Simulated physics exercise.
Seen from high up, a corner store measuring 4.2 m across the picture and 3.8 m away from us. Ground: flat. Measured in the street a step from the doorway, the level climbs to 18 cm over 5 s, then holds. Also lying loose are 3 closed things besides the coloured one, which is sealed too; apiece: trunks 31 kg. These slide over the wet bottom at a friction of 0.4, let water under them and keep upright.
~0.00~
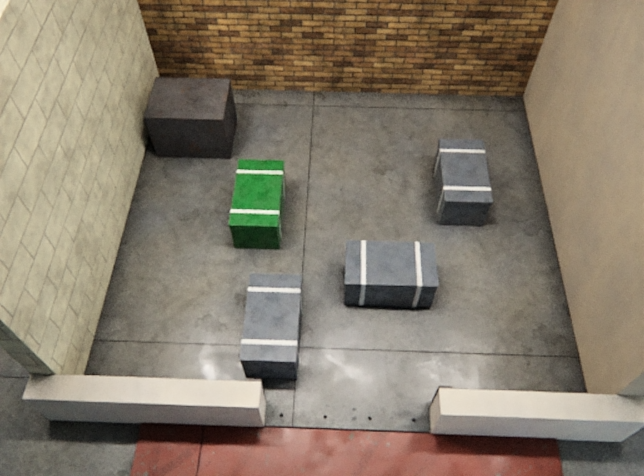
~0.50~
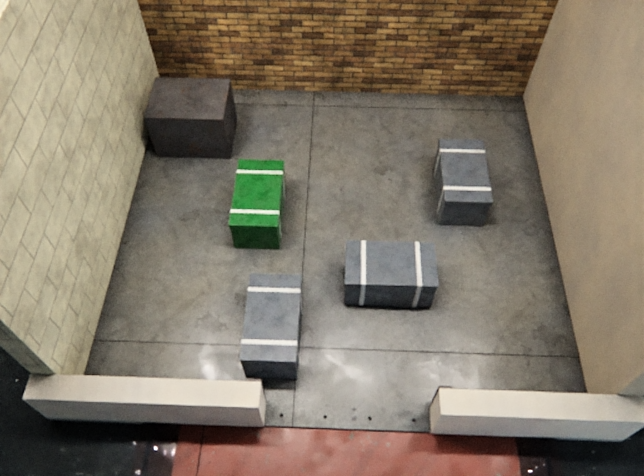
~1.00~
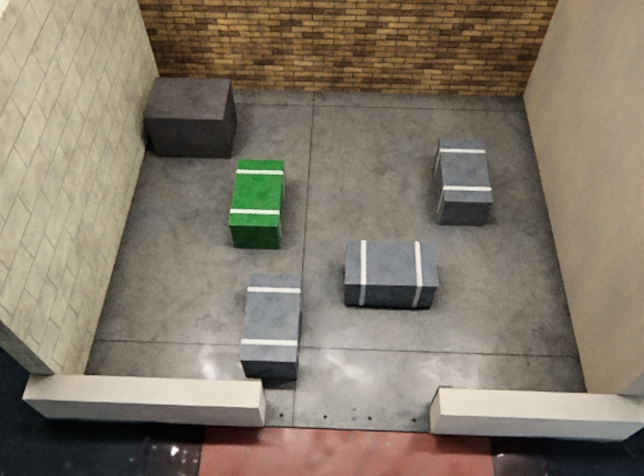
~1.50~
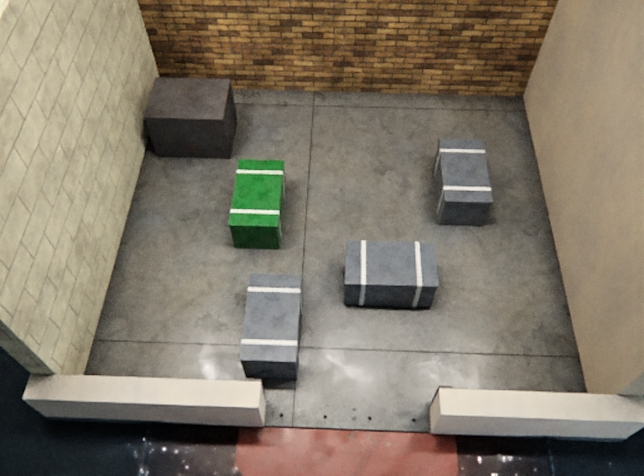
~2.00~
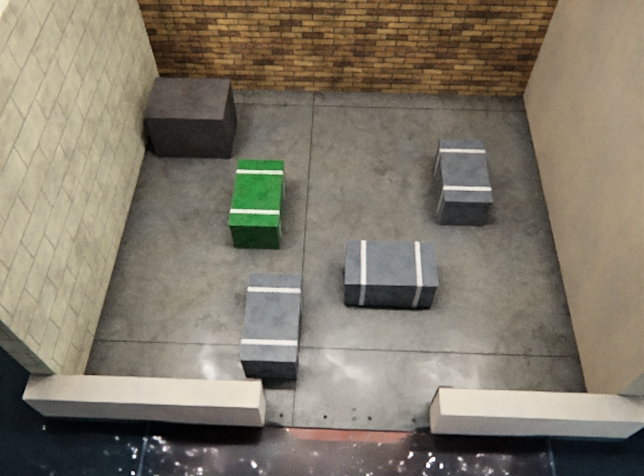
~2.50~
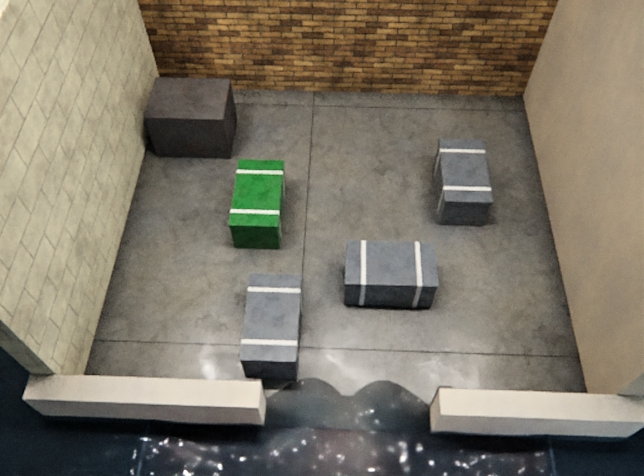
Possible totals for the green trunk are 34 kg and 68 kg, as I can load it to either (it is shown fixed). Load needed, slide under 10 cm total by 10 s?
The lesser amount keeps it steady.
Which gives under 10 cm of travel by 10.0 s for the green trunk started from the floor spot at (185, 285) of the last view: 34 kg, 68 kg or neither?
Here the lighter suffices.
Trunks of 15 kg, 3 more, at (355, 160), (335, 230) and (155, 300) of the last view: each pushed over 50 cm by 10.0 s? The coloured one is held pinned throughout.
Listed in turn, they go over the bar, over the bar, beneath the bar.
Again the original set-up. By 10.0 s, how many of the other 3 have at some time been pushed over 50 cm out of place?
Count: 1.
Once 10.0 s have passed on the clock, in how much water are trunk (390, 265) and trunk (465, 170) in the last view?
About 9 and 7 cm.
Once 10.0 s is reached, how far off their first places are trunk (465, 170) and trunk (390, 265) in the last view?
Respectively 0 and 100 cm.
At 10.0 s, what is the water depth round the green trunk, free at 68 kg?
Close to 5 cm deep.
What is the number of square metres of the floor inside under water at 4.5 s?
At that time the wet patch spans about 3.0 m2.
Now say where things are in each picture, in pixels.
The green trunk at (257, 191), on the bottom; 0.0 m2 under water; 0 of 4 have shifted, in the first picture.
The green trunk at (257, 191) rests on the ground; 0.0 m2 under water; 0 of 4 have shifted, in the second picture.
The green trunk at (257, 191) rests on the ground; 0.0 m2 under water; 0 of 4 have shifted, in the third picture.
The green trunk at (257, 191) rests on the ground; water covers 0.0 m2; 0 of 4 have shifted, in the fourth picture.
The green trunk at (257, 191) rests on the ground; water covers 0.0 m2; 0 of 4 have shifted, in the fifth picture.
The green trunk at (257, 191) rests on the ground; 0.2 m2 under water; 0 of 4 have shifted, in the sixth picture.
After 3.5 s the green trunk would be 0 cm from its start with 34 kg and 0 cm from its start with 68 kg; 0 cm of water round it then.
After 4.5 s the green trunk would be 0 cm from its start with 34 kg and 0 cm from its start with 68 kg; 1 cm of water round it then.
After 7.0 s the green trunk would be 0 cm from its start with 34 kg and 0 cm from its start with 68 kg; 4 cm of water round it then.
After 10.0 s the green trunk would be 0 cm from its start with 34 kg and 0 cm from its start with 68 kg; 5 cm of water round it then.
